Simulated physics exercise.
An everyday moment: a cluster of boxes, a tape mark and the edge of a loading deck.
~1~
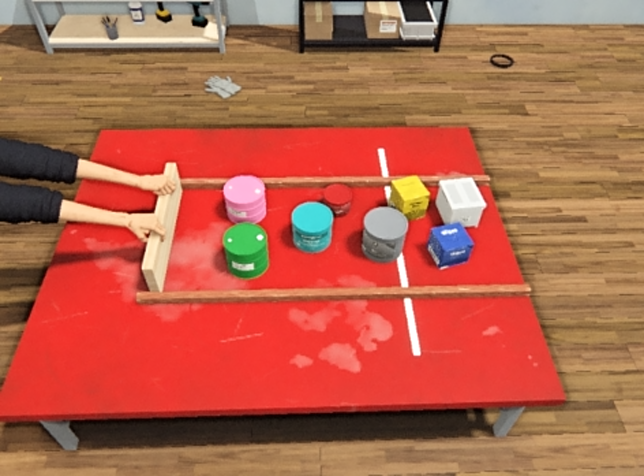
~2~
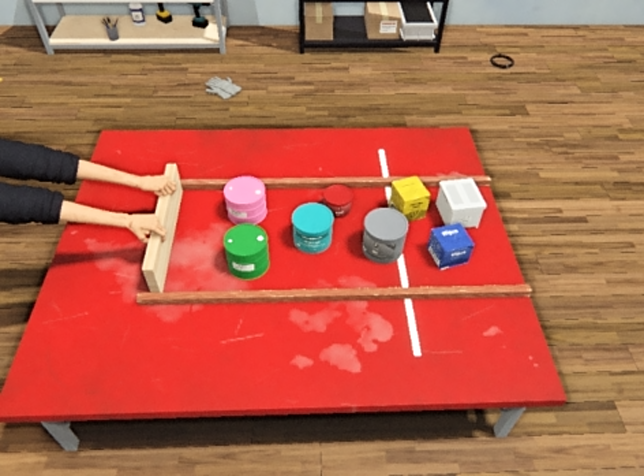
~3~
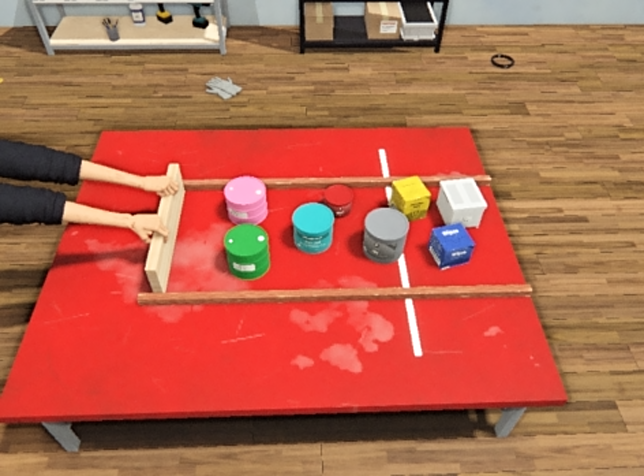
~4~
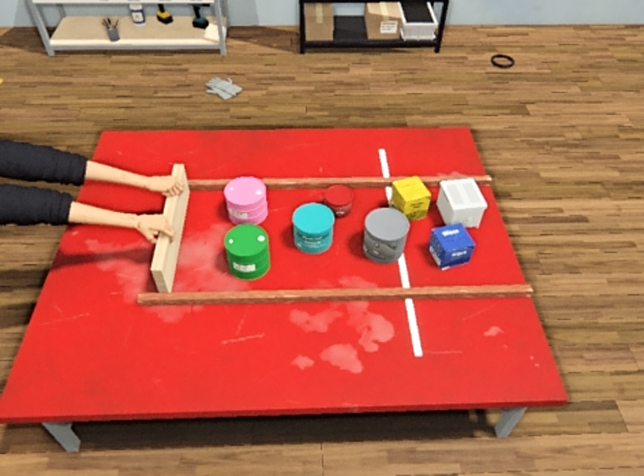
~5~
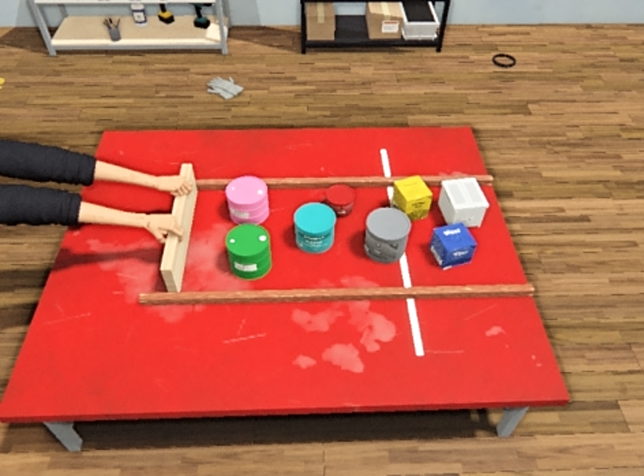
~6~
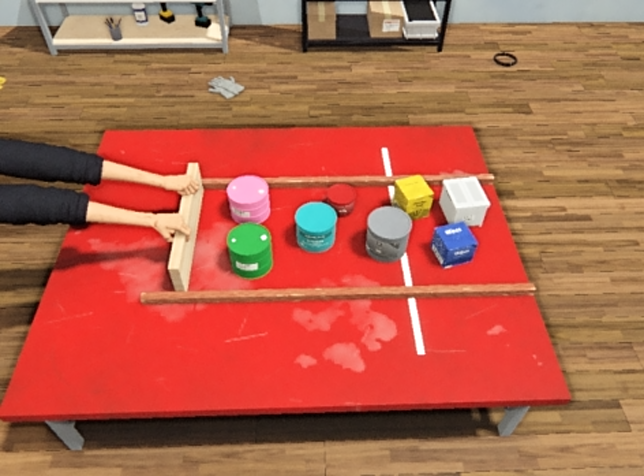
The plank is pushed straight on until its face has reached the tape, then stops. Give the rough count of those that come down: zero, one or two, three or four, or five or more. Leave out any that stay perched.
The number that fall off is zero.
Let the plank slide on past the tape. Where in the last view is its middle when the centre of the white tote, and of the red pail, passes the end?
Near (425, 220) and (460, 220).
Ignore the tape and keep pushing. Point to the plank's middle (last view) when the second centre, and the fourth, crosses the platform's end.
Near (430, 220) and (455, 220).
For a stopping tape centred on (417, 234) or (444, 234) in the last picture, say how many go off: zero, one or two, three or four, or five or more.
One after another: No fall at all; either three or four.
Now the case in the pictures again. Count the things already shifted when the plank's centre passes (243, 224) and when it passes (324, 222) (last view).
2 and 4.
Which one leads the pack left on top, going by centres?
Foremost is the white tote.
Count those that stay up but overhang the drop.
It comes to 1.
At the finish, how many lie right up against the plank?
The number is 3.
Early on, none off yet; white tote at rest near (463, 203); blue box at rest near (454, 245); yellow box at rest near (412, 199).
A while later, none off yet; white tote at rest near (463, 203); blue box at rest near (454, 245); yellow box moving near (413, 199).
Finally, the number that fall off is zero.
